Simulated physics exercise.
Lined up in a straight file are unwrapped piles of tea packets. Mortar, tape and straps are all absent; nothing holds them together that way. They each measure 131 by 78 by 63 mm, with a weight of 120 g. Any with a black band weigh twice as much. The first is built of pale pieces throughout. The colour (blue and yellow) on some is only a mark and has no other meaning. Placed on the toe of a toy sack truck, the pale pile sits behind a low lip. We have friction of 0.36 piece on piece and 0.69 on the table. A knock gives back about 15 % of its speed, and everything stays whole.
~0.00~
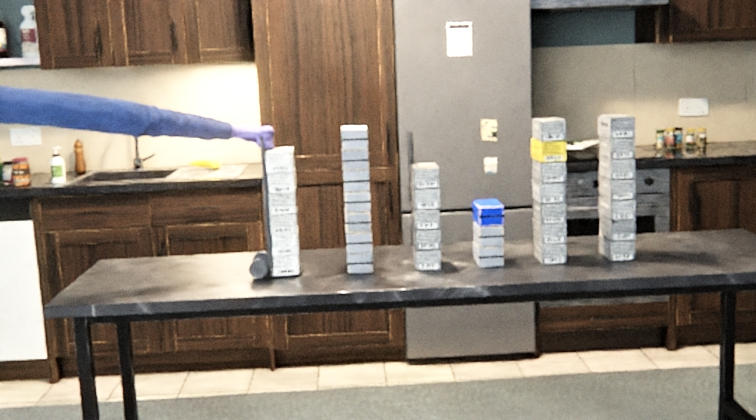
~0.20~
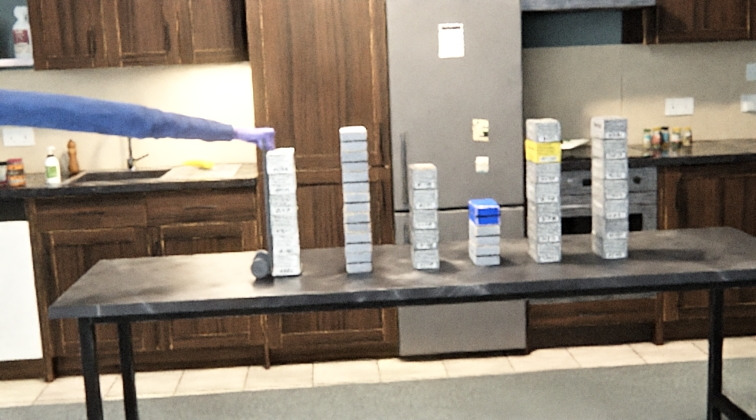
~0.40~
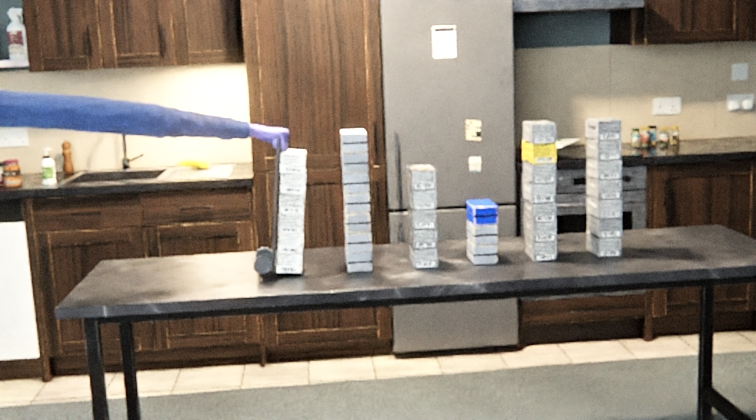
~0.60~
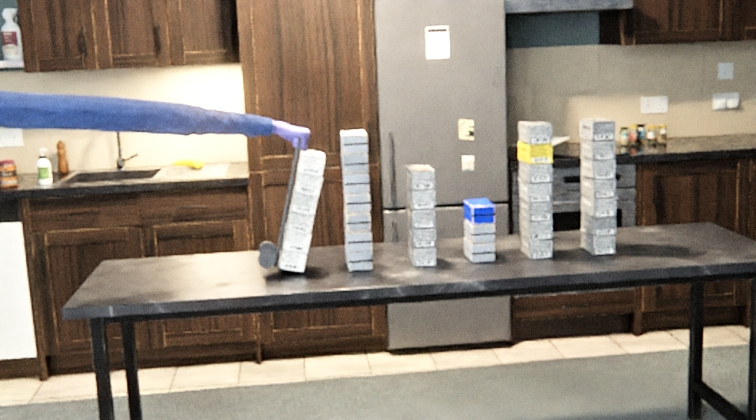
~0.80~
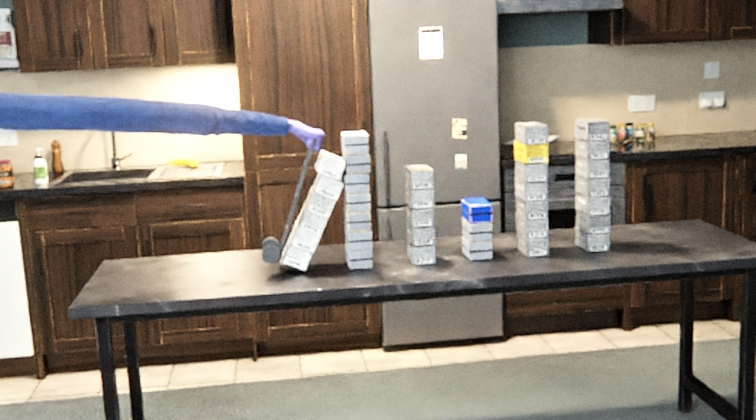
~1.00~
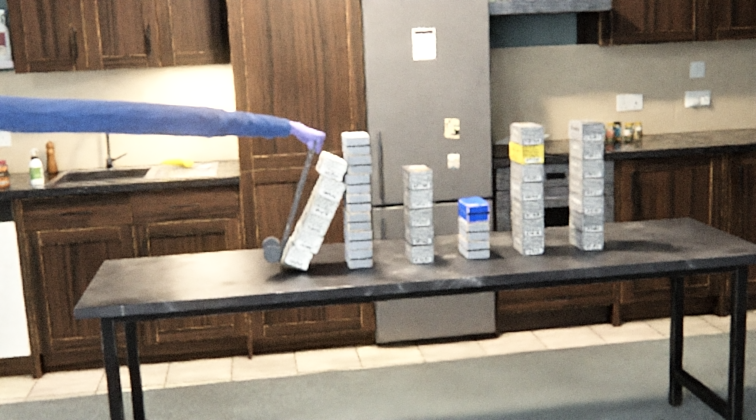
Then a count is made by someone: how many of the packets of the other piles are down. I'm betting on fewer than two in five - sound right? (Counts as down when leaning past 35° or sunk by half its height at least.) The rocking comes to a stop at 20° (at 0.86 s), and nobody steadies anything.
My guess is a share smaller than two fifths will go down.
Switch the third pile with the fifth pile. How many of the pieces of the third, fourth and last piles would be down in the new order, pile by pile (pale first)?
Third 0, fourth 0, last 0.
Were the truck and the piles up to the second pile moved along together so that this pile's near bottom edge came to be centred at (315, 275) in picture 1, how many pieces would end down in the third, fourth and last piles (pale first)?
Count of fallen pieces - third: 0; fourth: 0; last: 0.
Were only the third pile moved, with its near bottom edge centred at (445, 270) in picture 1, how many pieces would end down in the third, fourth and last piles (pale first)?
Then third 0, fourth 0, last 0.
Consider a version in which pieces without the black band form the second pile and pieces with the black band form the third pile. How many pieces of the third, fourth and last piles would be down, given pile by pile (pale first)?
Third 5, fourth 3, last 6.
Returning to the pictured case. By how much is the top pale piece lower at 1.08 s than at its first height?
Some 2 cm lower.
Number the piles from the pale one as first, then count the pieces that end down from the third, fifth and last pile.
Pile by pile: Third 0, fifth 0, last 0.
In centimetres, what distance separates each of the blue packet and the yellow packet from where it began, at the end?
Net displacement (cm): Blue = 0; yellow = 0.
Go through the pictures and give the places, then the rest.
In the first frame (each place is the centre of the face we see best; the camera moves round a little), truck frame (263, 166) 0° forward; yellow packet (554, 152); blue packet (492, 216); the others all in place.
Truck frame (264, 167) 0° forward; yellow packet (549, 153), in the second frame.
Truck frame (277, 166) 6° forward, top of the pale pile leaning 6°; yellow packet (545, 154); the others all in place, in the third frame.
Truck frame (295, 165) 14° forward, top of the pale pile leaning 14°; blue packet (484, 215); the others all in place, in the fourth frame.
Truck frame (307, 165) 20° forward, top of the pale pile leaning 26°; yellow packet (537, 154); one has shifted, in the fifth frame.
Truck frame (309, 166) 20° forward, top of the pale pile leaning 26°; yellow packet (533, 154); blue packet (479, 213); 2 have shifted, in the sixth frame.
By 1.08 s, 0 of the pale pile down; none of the 29 other packets down, 2 disturbed.
When it is over (1.9 s), 0 of the pale pile down; none of the 29 other packets down, 2 disturbed; blue packet unmoved; yellow packet unmoved. That is 0 per cent. In pixels of the last frame, middles, blue packet near (474, 210), yellow packet near (527, 152).
